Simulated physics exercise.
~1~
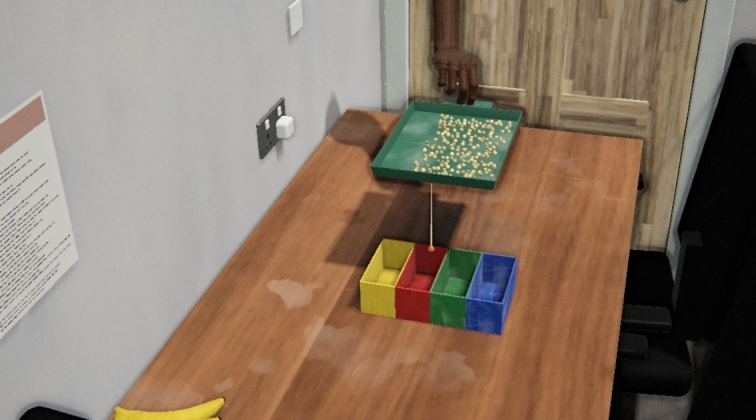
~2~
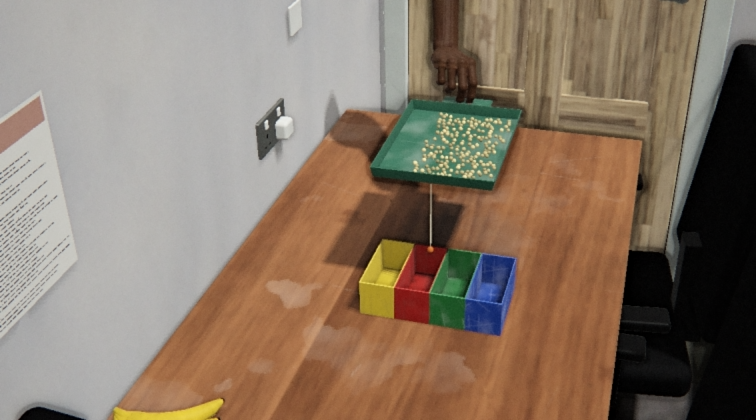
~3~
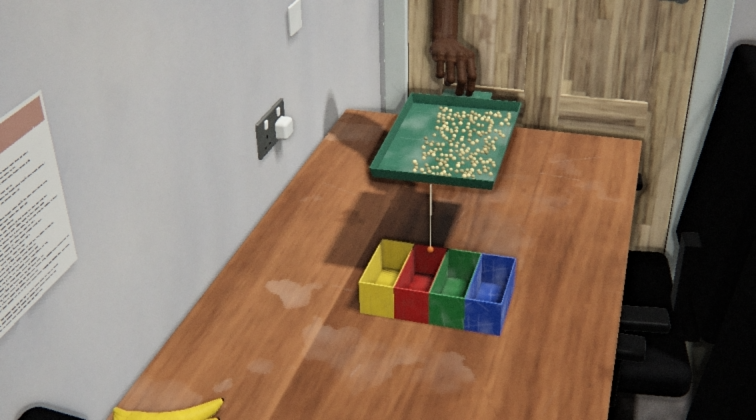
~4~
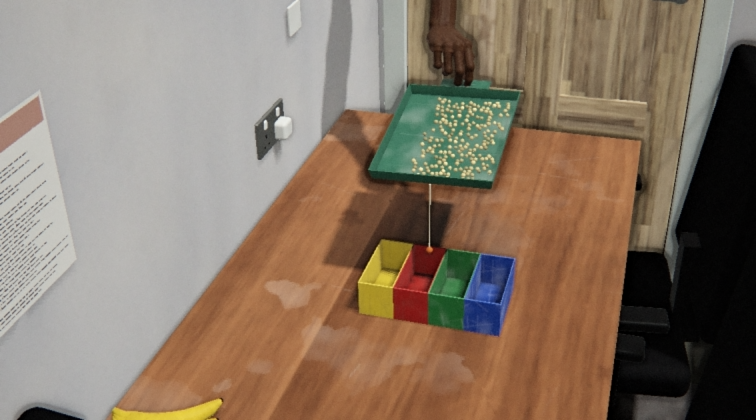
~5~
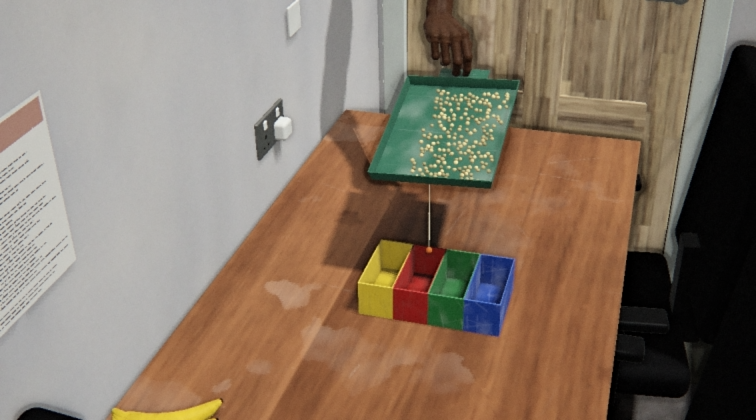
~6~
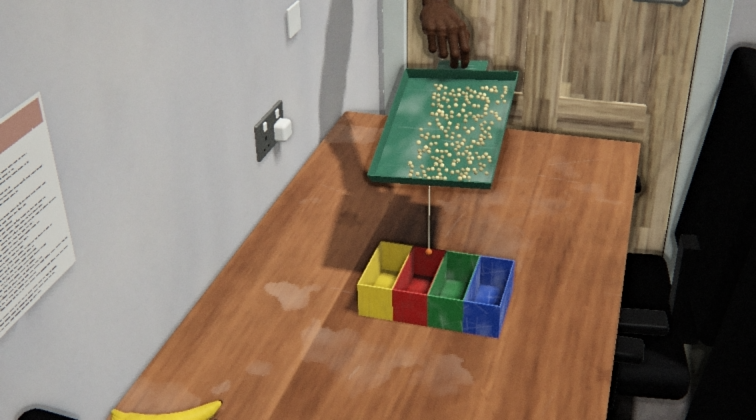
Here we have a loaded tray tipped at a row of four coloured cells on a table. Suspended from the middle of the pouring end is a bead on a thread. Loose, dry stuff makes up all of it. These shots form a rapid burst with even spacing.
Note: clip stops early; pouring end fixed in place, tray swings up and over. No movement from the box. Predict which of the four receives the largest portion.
The yellow one receives the largest portion.
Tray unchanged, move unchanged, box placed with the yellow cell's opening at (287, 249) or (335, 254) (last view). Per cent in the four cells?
Estimate: 60 % first, 90 % second.
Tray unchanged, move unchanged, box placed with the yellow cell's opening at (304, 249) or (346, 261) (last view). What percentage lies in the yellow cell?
0 % and 10 %.
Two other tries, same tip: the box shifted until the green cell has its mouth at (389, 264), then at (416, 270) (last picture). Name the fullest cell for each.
The first time it is green; the second time it is the red one.
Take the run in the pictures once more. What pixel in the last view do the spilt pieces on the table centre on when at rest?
I'd put the middle somewhere around (330, 298) in the last picture.
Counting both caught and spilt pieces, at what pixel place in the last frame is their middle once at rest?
Roughly at (388, 300).
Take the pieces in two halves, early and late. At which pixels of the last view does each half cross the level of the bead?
At (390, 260) for the first part, then at (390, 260) for the others.
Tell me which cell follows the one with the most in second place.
After the leader, it is the red cell.
Just after the last frame, tray tipped steeply; the larger part on the tray; just a few in the yellow cell; just a few in the red cell; roughly a quarter falling or outside the box.
A moment on, tray tipped past a quarter turn; roughly a quarter on the tray; roughly a quarter in the yellow cell; about a tenth in the red cell; just a few in the green cell; roughly half falling or outside the box.
Further on, tray tipped past a quarter turn; roughly half in the yellow cell; roughly a quarter in the red cell; about a tenth in the green cell; just a few in the blue cell; roughly a quarter falling or outside the box.
When it is over, tray tipped past a quarter turn; roughly half in the yellow cell; roughly a quarter in the red cell; about a tenth in the green cell; just a few in the blue cell; roughly a quarter outside the box.
